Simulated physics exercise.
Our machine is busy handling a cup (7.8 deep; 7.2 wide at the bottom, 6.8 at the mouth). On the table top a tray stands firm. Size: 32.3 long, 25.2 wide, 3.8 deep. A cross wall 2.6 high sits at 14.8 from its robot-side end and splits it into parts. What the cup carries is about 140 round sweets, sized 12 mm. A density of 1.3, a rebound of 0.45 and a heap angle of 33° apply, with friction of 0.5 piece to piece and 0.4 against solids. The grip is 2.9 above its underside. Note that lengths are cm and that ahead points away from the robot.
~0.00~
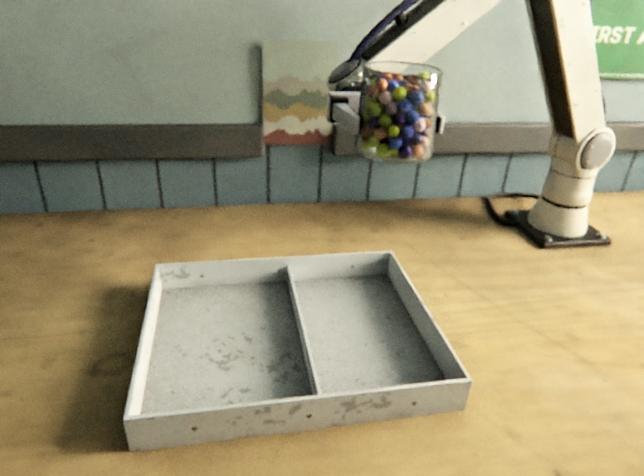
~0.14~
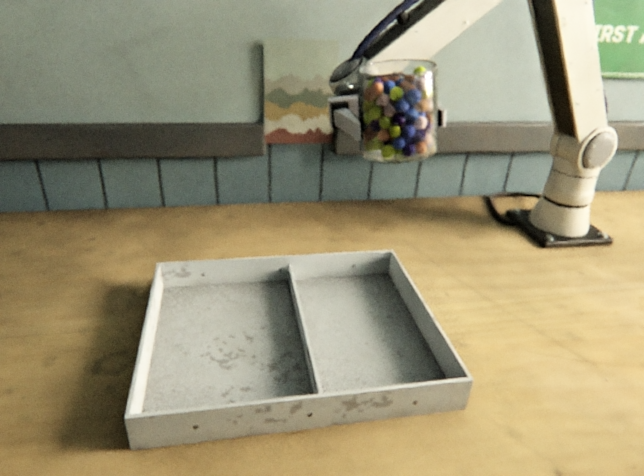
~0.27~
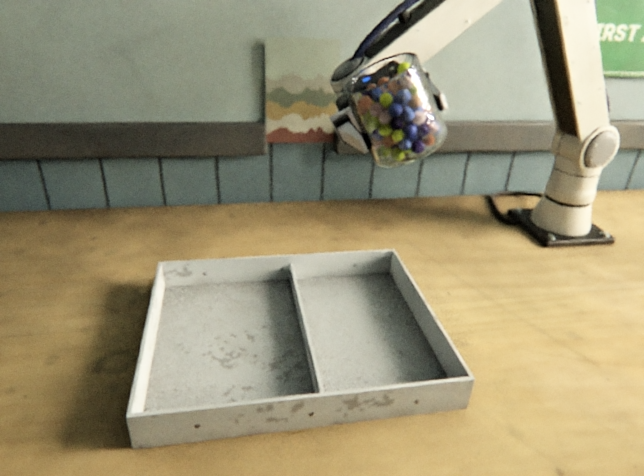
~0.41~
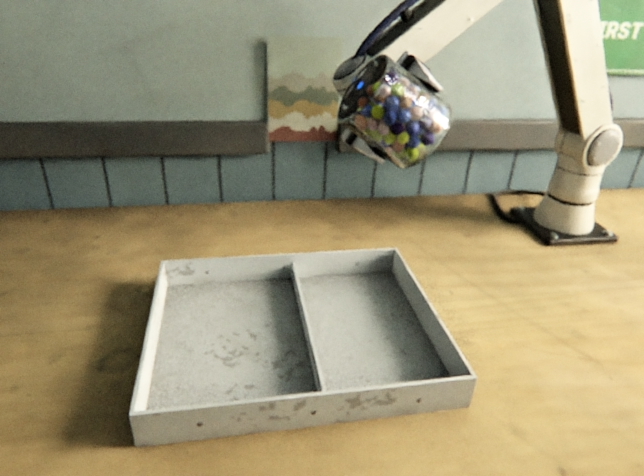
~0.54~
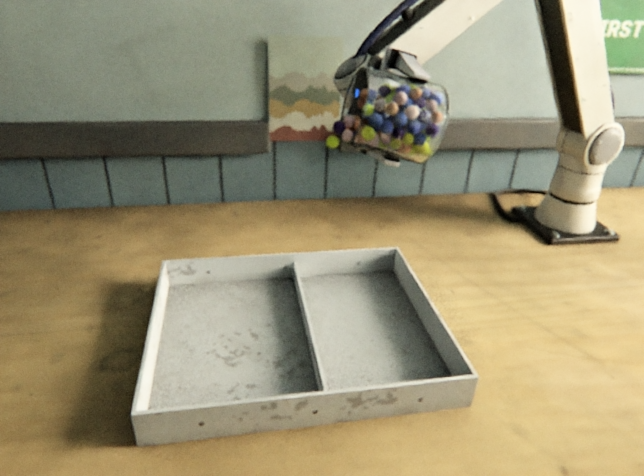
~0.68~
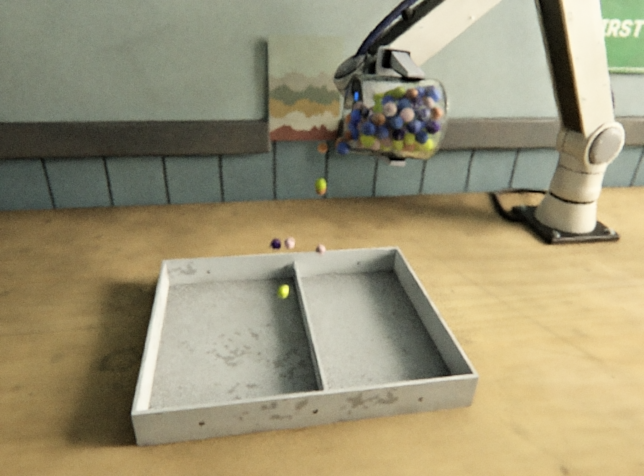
A robot arm tilts a clear cup of colorful balls, and a few drop toward a divided tray.
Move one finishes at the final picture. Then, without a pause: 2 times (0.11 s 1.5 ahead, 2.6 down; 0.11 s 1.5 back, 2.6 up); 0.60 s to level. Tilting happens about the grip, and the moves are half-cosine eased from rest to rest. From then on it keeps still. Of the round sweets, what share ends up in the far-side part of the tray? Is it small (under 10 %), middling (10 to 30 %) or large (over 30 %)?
Middling.
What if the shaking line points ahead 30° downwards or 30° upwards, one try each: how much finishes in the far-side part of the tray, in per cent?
Roughly 40 per cent, then 60 per cent.
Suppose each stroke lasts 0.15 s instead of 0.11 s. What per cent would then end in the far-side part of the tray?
15 %.
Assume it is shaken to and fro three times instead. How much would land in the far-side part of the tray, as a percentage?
Approx. 20 per cent.
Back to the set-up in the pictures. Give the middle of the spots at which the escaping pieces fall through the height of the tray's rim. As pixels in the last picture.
Close to pixel (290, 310).
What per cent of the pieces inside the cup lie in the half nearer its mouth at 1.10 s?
Mouth half share: Roughly 40 %.
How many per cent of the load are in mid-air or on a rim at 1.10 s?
3 %.
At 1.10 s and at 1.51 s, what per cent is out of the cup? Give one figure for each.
At the first moment 20 per cent, at the second 25 per cent.
After 1.10 s, tilted 85° forward, highest piece 29 above the table; 113 in the cup, 17 in the far-side part, 6 in the robot-side part, 4 in flight or on a rim.
After 1.51 s, tilted 23° forward, highest piece 30 above the table; 106 in the cup, 27 in the far-side part, 7 in the robot-side part.
After 1.92 s, level, highest piece 30 above the table; 106 in the cup, 27 in the far-side part, 7 in the robot-side part.
After 2.97 s, level, highest piece 30 above the table; 106 in the cup, 27 in the far-side part, 7 in the robot-side part.
In the end, 106 in the cup, 27 in the far-side part, 7 in the robot-side part. That is 19 % in the far-side part of the tray.
